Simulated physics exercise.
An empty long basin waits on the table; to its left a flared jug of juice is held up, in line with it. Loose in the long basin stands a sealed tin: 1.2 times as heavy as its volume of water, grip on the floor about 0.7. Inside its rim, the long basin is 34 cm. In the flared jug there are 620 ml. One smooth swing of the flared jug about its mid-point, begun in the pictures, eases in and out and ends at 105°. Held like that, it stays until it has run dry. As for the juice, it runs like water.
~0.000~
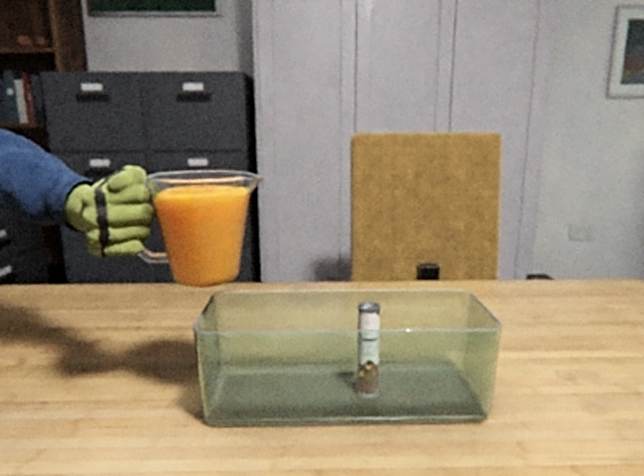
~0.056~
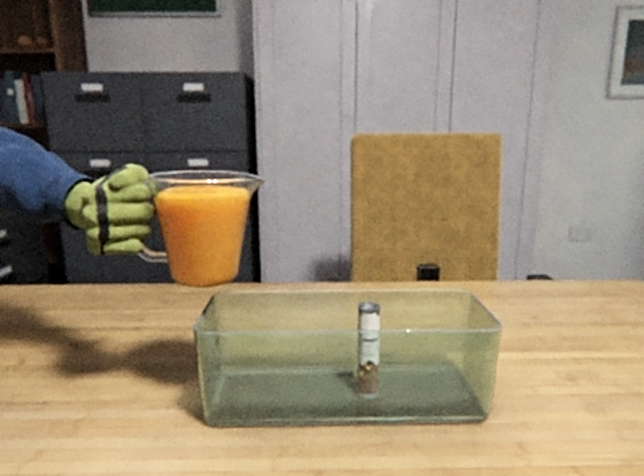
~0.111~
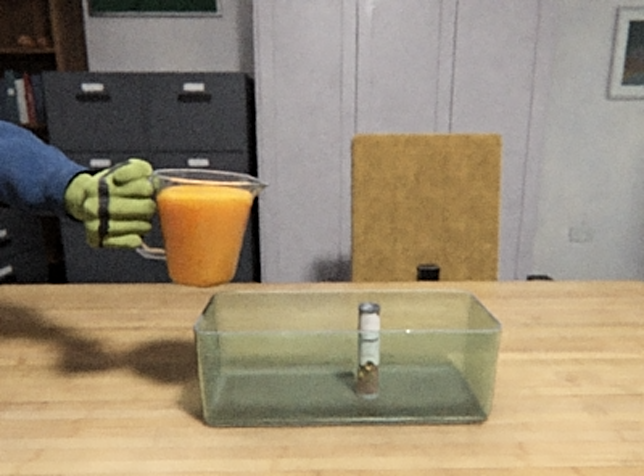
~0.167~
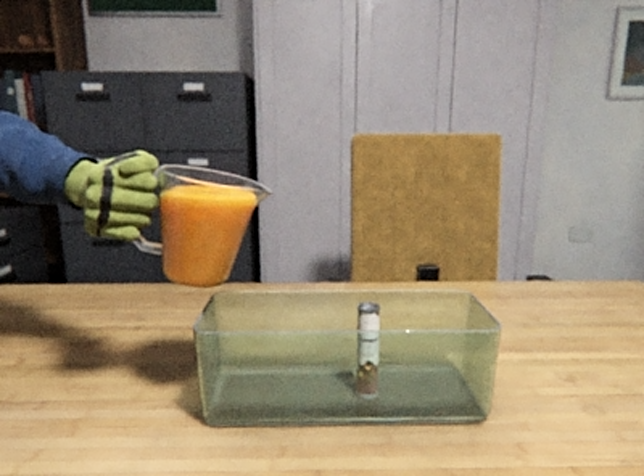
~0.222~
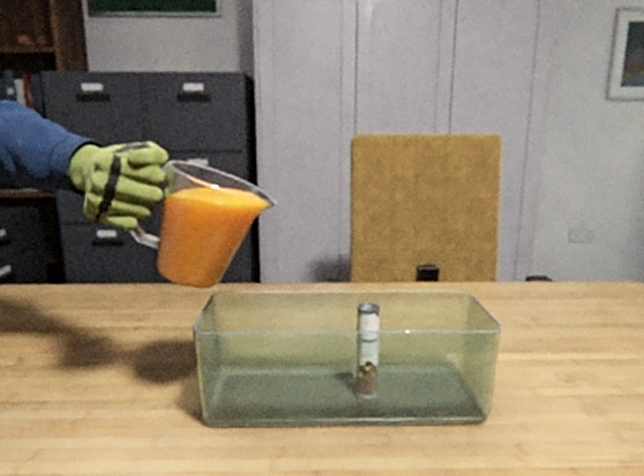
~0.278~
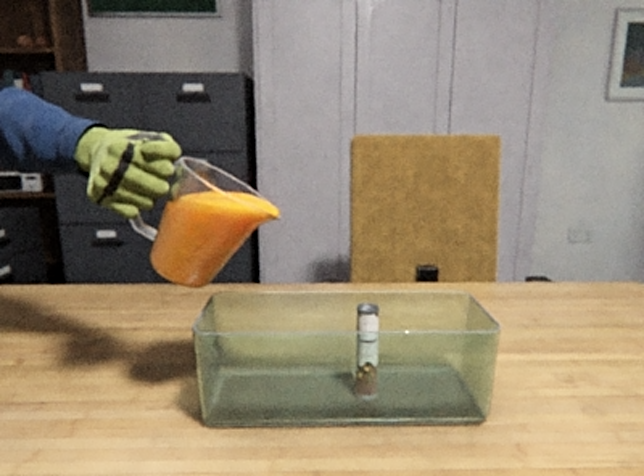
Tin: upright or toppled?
I reckon it can hold on.
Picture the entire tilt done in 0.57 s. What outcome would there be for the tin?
In that case the tin stays vertical.
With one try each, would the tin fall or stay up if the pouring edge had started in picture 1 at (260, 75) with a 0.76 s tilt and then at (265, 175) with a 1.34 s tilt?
Run one: It tumbles. Run two: It does not tip.
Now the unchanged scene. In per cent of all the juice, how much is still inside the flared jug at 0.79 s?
9 per cent or thereabouts.
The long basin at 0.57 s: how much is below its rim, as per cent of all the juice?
I reckon close to 30 percent of it.
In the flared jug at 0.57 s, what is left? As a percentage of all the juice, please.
About 52 per cent.
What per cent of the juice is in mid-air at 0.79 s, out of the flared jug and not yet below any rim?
Airborne share: Near 6 %.
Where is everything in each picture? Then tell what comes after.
In the first picture, it leans 0°; its right rim is at (264, 177); the juice meets the walls at (158, 191) and (248, 191); the long basin's rim runs from (205, 311) to (485, 308); the tin's top is at (369, 310).
In the second picture, it leans 1°; its right rim is at (265, 179); the juice meets the walls at (159, 191) and (249, 192).
In the third picture, it leans 5°; its right rim is at (269, 184); the juice meets the walls at (163, 189) and (252, 194).
In the fourth picture, it leans 12°; its right rim is at (273, 191); the juice meets the walls at (165, 190) and (257, 196).
In the fifth picture, it leans 21°; its right rim is at (278, 203); the juice meets the walls at (171, 195) and (266, 199).
In the sixth picture, it leans 31°; its right rim is at (281, 217); the juice meets the walls at (171, 204) and (274, 208); 1 per cent is over the edge.
Then, 0.57 s in, the tilt is 90° and 51 per cent is still to pour; the tin stands where it began.
Then, 0.79 s in, the tilt is 105° and 9 per cent is still to pour; the tin stands where it began.
Then, 1.01 s in, the tilt is 105° and 0 per cent is still to pour; the tin stands where it began.
Then, 1.26 s in, the tilt is 105° and 0 per cent is still to pour; the tin stands where it began.
Finally, the tin stands where it began.
